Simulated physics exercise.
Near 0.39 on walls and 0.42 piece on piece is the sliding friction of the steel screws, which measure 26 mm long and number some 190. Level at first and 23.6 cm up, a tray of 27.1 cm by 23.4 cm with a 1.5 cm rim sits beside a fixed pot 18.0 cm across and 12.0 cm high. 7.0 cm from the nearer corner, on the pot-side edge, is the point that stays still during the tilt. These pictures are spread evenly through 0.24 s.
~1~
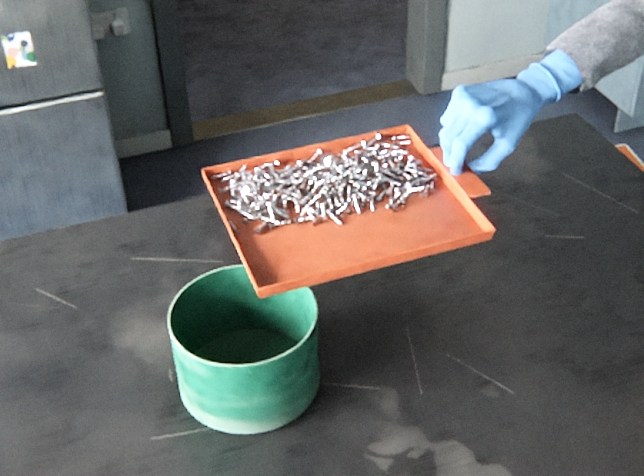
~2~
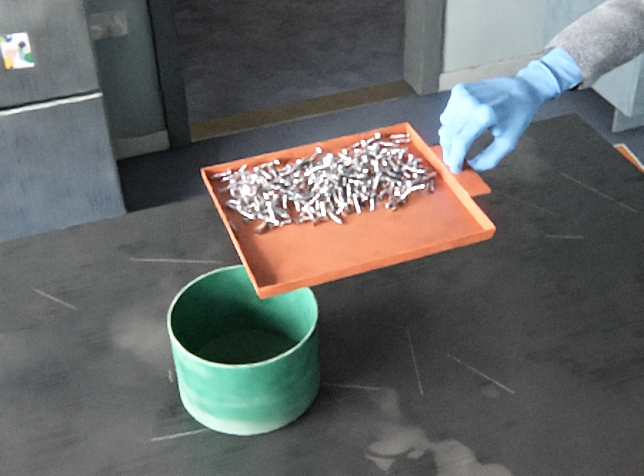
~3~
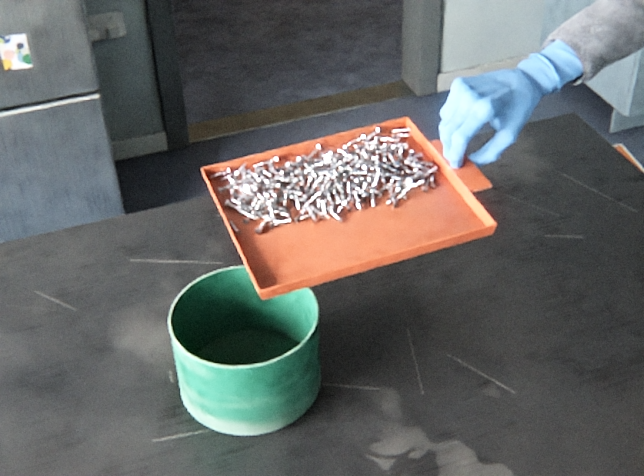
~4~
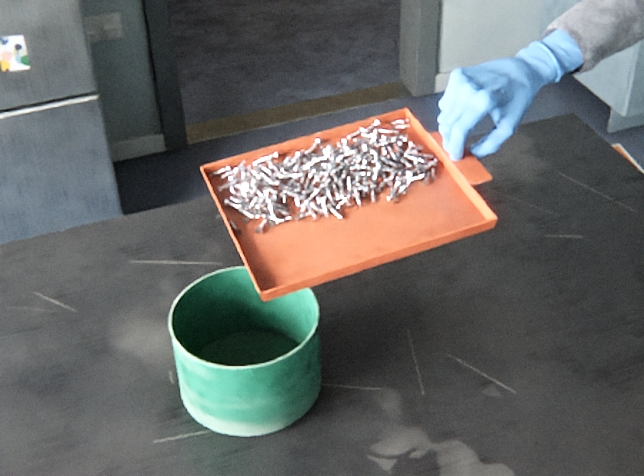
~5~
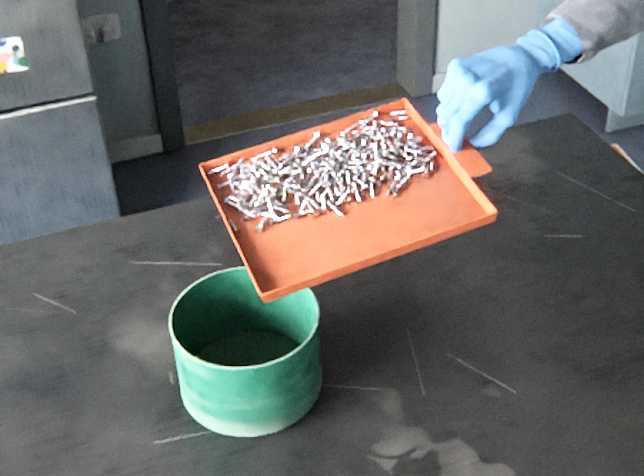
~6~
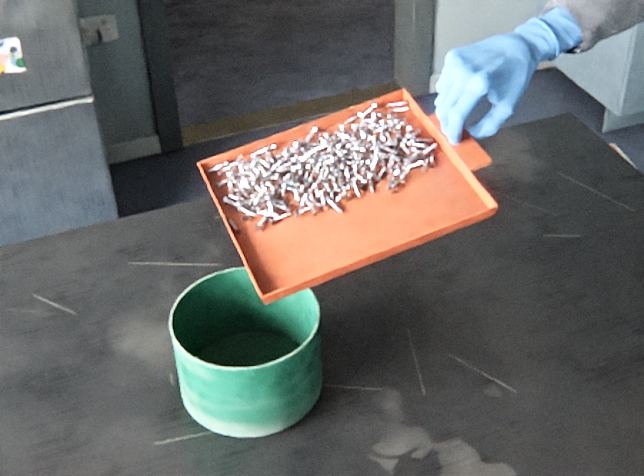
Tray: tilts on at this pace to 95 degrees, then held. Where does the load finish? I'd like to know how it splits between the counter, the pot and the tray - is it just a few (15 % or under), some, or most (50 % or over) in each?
Counter: Most; pot: Some; tray: Just a few.
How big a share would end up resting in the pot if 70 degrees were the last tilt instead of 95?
Pot share: About 30 per cent.
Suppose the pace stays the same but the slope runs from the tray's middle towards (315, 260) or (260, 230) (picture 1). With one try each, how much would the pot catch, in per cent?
I'd put it at roughly 5 per cent for the first tilt and roughly 65 per cent for the second.
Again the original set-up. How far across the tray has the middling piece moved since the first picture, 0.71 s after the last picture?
Some 15 cm.
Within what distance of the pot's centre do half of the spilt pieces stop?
I'd say around 16 centimetres.
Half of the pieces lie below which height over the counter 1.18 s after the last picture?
Some 18 cm above the counter.
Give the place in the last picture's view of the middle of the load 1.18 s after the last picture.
Near (246, 334).
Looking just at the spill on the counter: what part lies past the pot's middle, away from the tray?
Some 80 per cent of the spill lies beyond the centre.
Then, 0.71 s after the last picture, tilt 50 degrees; the tray holds 95 %, the pot 0 %.
Then, 1.18 s after the last picture, tilt 76 degrees; the tray holds 45 %, the pot 20 %.
Then, 1.72 s after the last picture, tilt 95 degrees; the tray holds 0 %, the pot 30 %.
In the end, counter 70 %, pot 30 %, tray 0 %.
